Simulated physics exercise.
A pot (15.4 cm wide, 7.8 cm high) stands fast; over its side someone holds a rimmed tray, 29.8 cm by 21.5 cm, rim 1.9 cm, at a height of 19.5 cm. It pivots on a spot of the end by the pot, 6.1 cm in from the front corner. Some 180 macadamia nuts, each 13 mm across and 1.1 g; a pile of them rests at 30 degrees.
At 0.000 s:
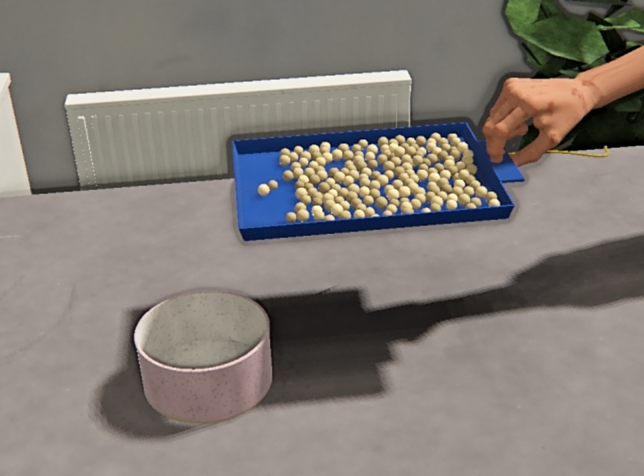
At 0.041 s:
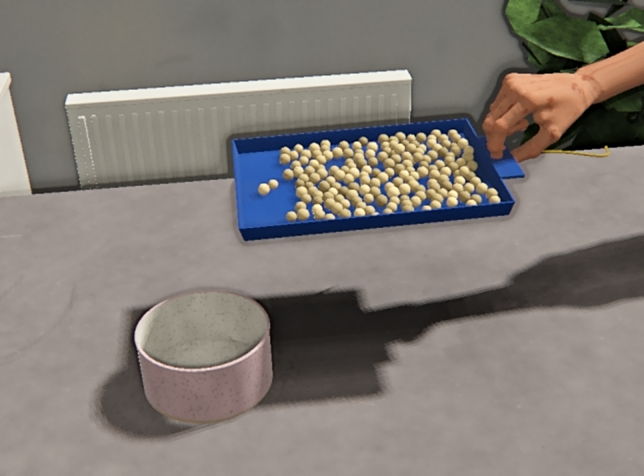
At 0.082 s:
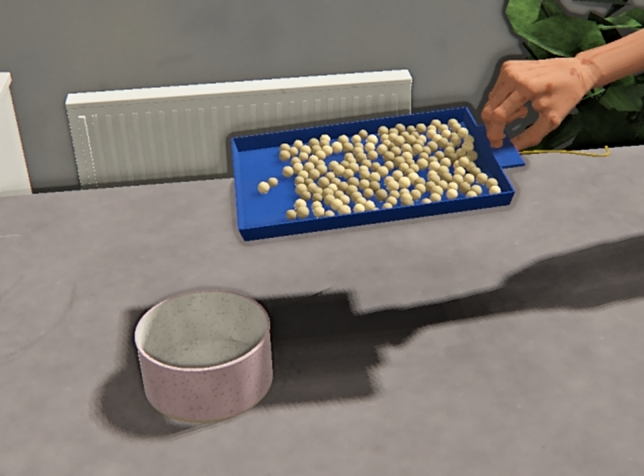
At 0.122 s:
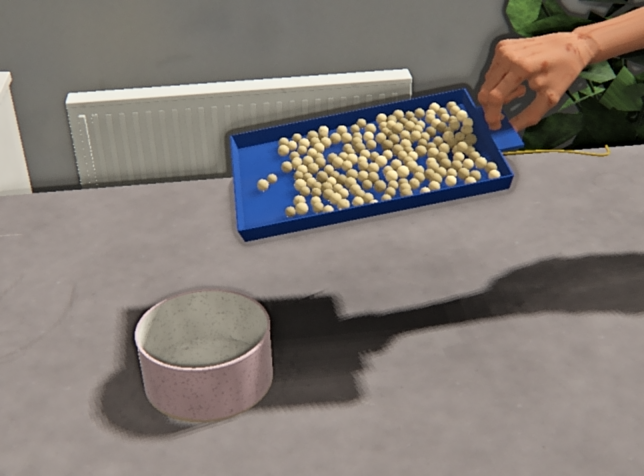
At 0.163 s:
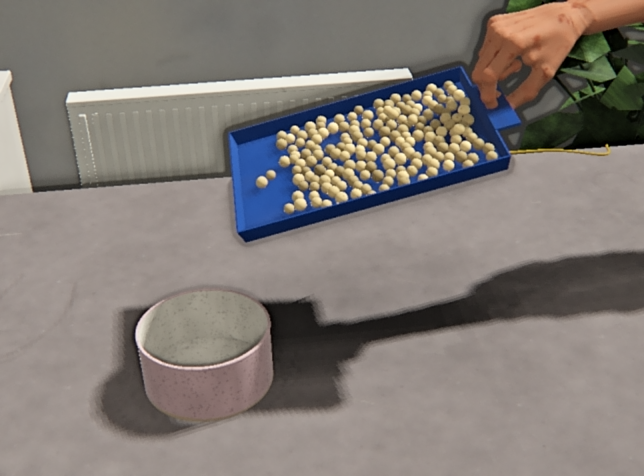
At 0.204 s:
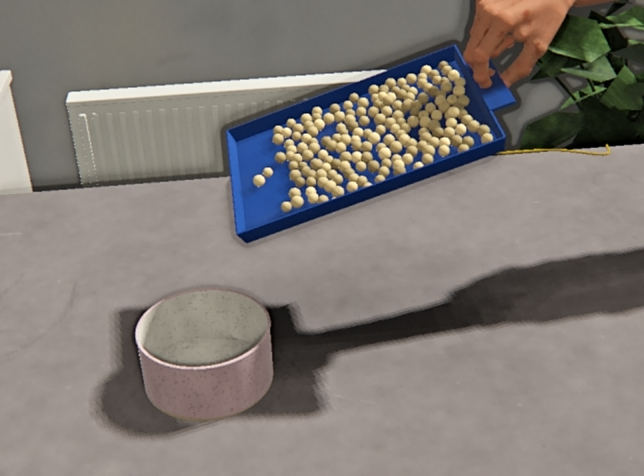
On a grey surface, a hand raises the right end of a blue tray holding round nuts.
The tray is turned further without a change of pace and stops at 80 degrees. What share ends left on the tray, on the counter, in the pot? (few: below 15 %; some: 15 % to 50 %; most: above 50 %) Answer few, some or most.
Tray: Few, counter: Some, pot: Most.
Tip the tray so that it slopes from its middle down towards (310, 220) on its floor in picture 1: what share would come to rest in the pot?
Some 75 per cent.
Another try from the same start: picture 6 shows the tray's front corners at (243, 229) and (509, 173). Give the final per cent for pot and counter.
Pot 85, counter 5.
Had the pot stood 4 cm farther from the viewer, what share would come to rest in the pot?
It would be near 70 per cent.
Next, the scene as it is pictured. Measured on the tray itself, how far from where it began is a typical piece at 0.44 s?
About 7 cm.
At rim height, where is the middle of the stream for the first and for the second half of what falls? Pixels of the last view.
At about (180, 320), then at (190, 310).
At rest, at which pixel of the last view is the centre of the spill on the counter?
Around (26, 352).
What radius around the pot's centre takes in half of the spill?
Some 28 cm.
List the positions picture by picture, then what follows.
In the first frame, tray tilt 0 degrees, front corners at (243, 226) and (509, 203); middle of the pieces at (389, 175); pot at (202, 328).
In the second frame, tray tilt 1 degrees, front corners at (243, 226) and (509, 200); middle of the pieces at (389, 173).
In the third frame, tray tilt 4 degrees, front corners at (243, 226) and (509, 190), lowest corner left front; middle of the pieces at (389, 166).
In the fourth frame, tray tilt 8 degrees, front corners at (242, 227) and (508, 174), lowest corner left front; middle of the pieces at (388, 155).
In the fifth frame, tray tilt 14 degrees, front corners at (241, 229) and (505, 155), lowest corner left front; middle of the pieces at (385, 142).
In the sixth frame, tray tilt 19 degrees, front corners at (240, 230) and (500, 136), lowest corner left front; middle of the pieces at (381, 130); pot at (203, 326). The tray's pace is about 130 degrees a second.
After 0.44 s, tilt 50 degrees; the tray holds 100 %, the pot 0 %.
Then, at 0.60 s, tilt 71 degrees; the tray holds 90 %, the pot 0 %.
After 0.88 s, tilt 80 degrees; the tray holds 15 %, the pot 55 %.
In the end, at 2.1 s, tray 5 %, counter 25 %, pot 70 %.
